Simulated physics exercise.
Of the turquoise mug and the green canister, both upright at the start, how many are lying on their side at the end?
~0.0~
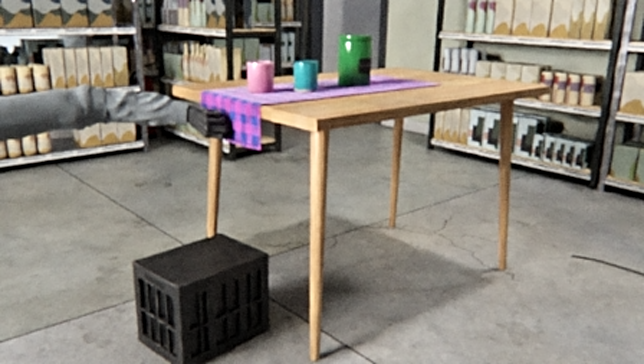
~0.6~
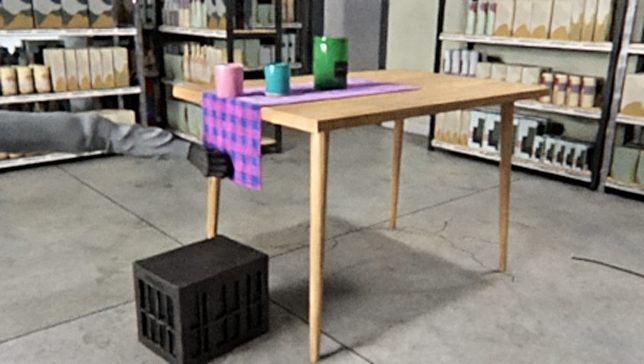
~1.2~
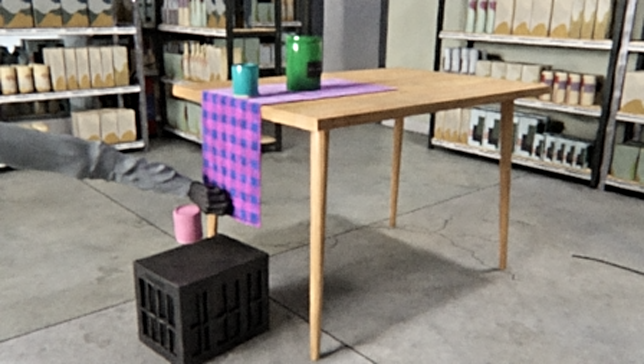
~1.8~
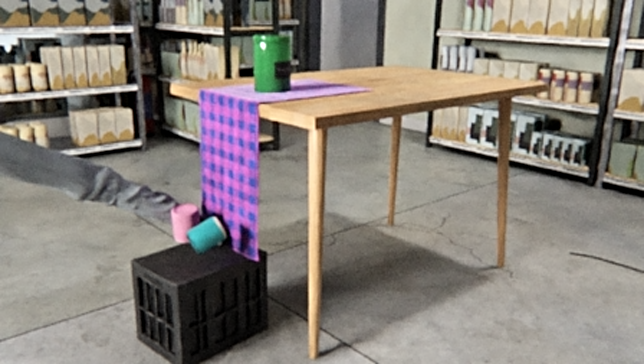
One of them is. The turquoise mug ends on its side down below, while the green canister still stands on the table.
